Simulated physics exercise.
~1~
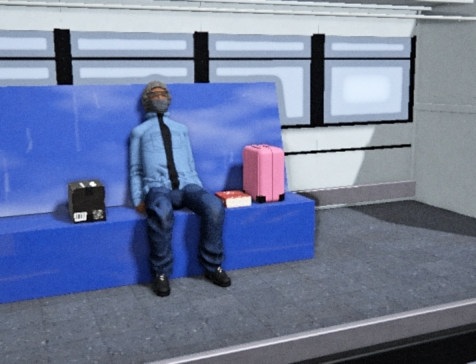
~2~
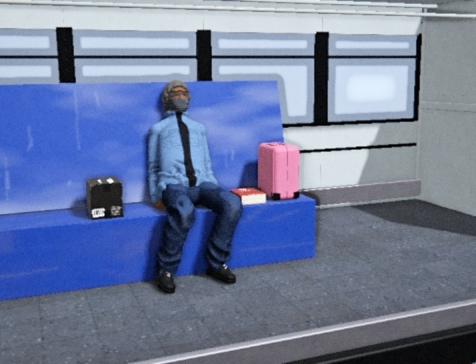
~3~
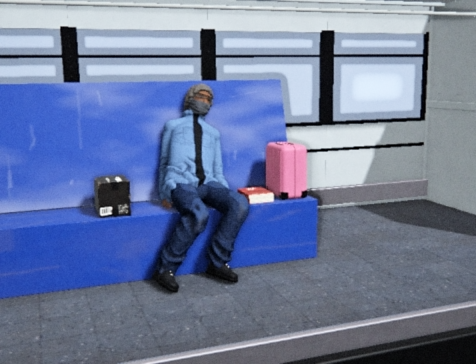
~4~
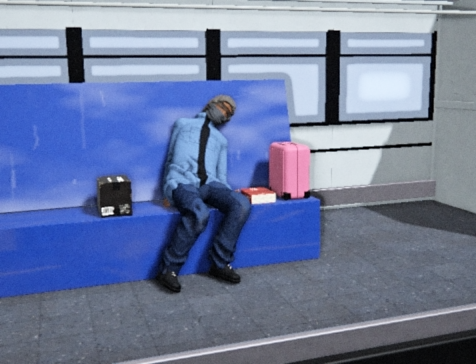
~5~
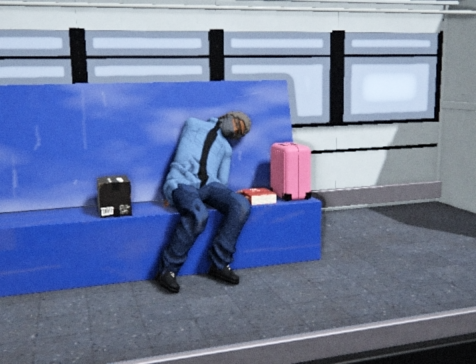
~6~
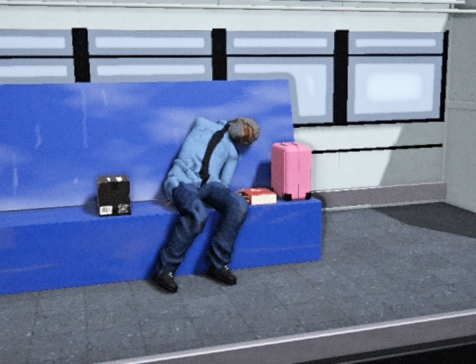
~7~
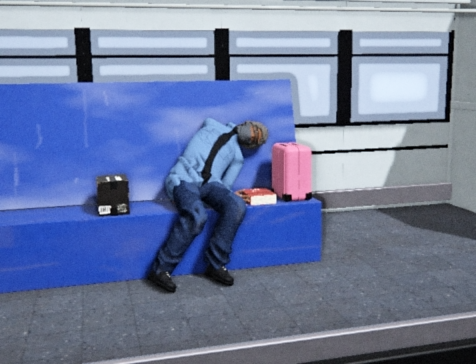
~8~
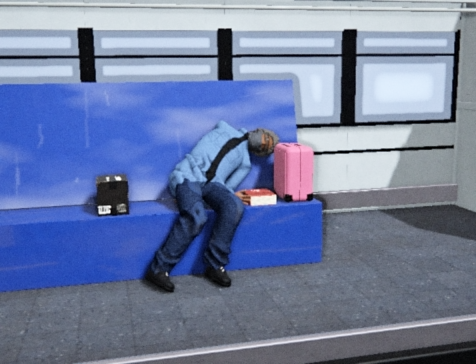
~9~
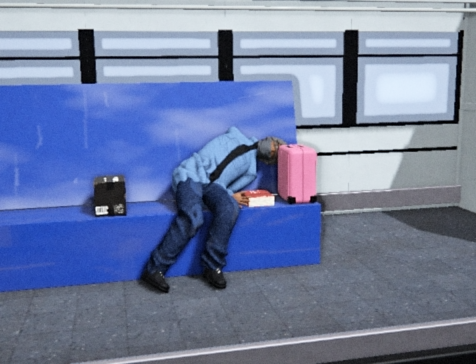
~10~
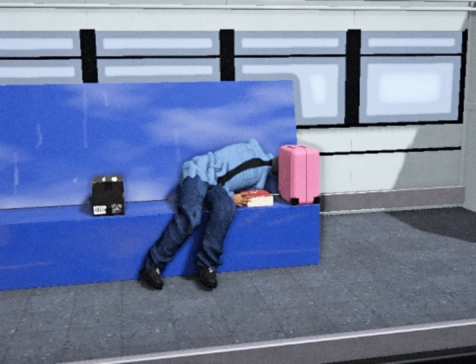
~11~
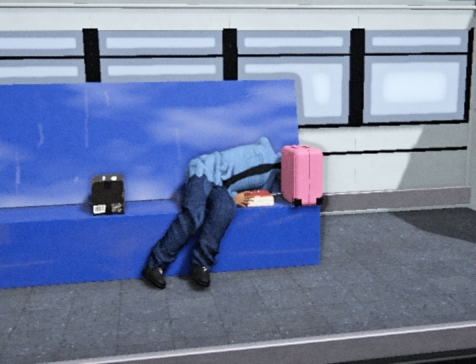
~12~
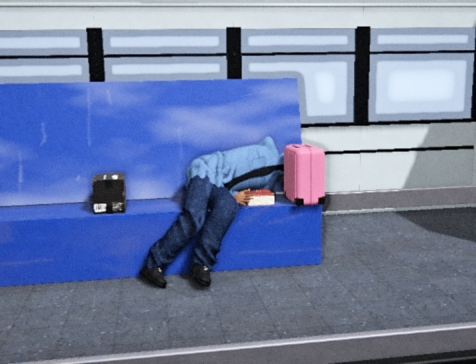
Seated passenger in blue slumping right on a blue train bench, ending bent over behind a red folder beside an upright pink case.
